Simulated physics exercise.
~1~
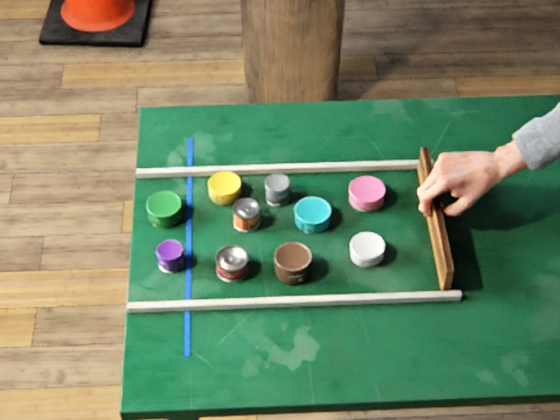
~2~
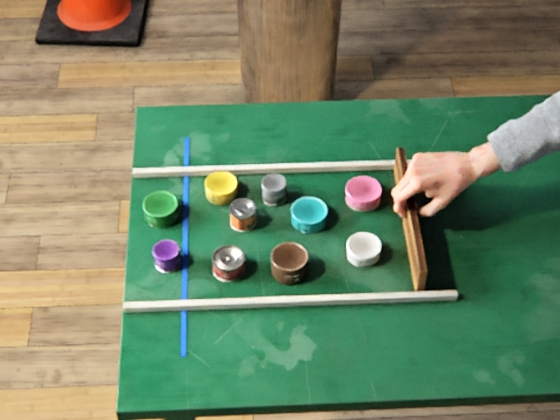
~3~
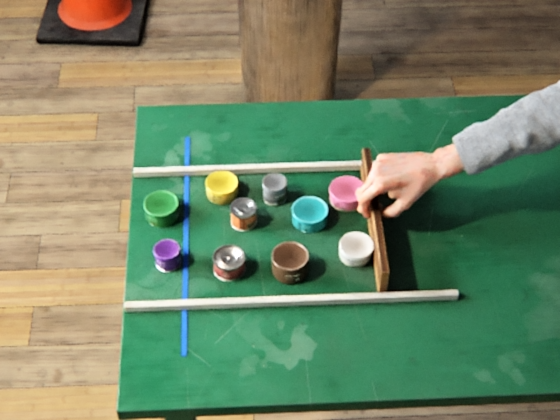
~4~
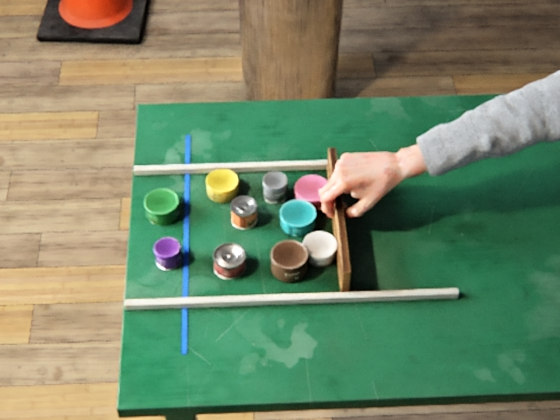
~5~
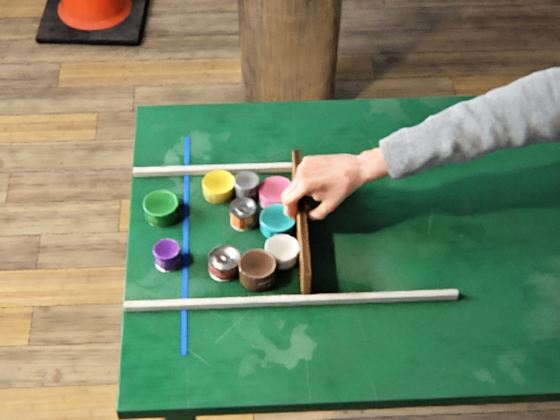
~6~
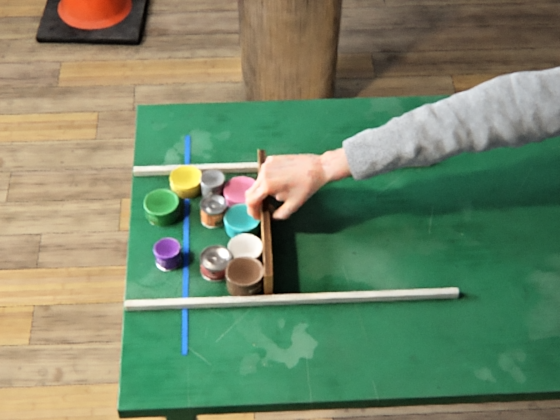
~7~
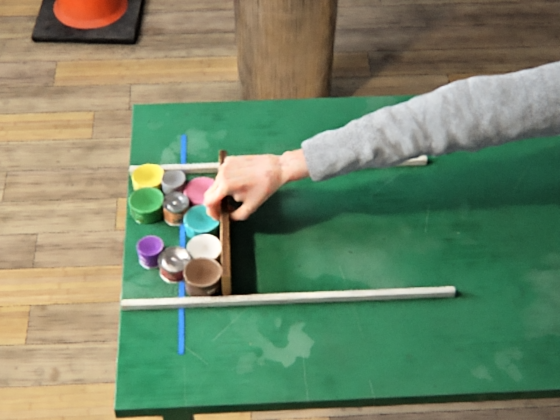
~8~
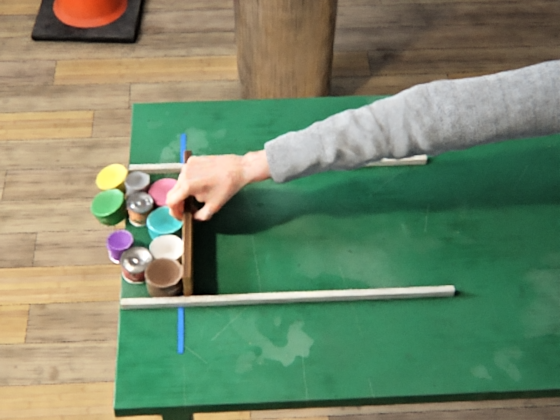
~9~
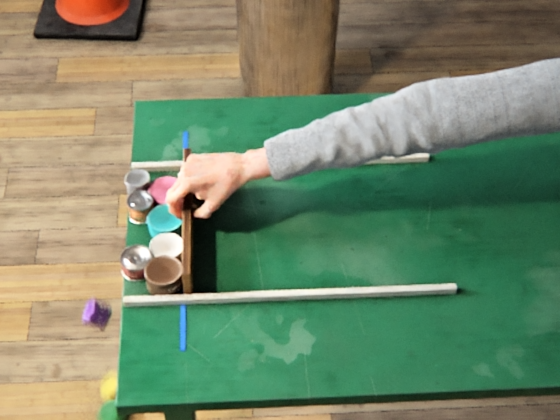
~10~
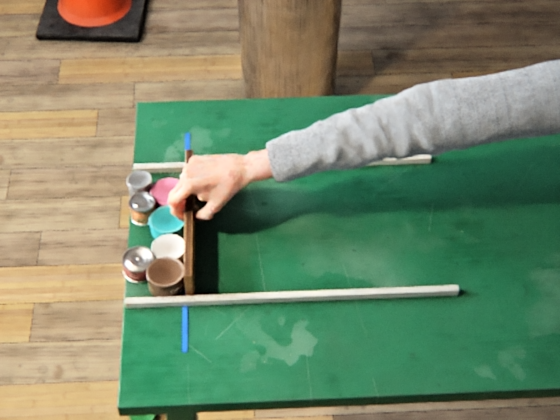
A hand slides a board left to the tape, pushing three tubs off the table.
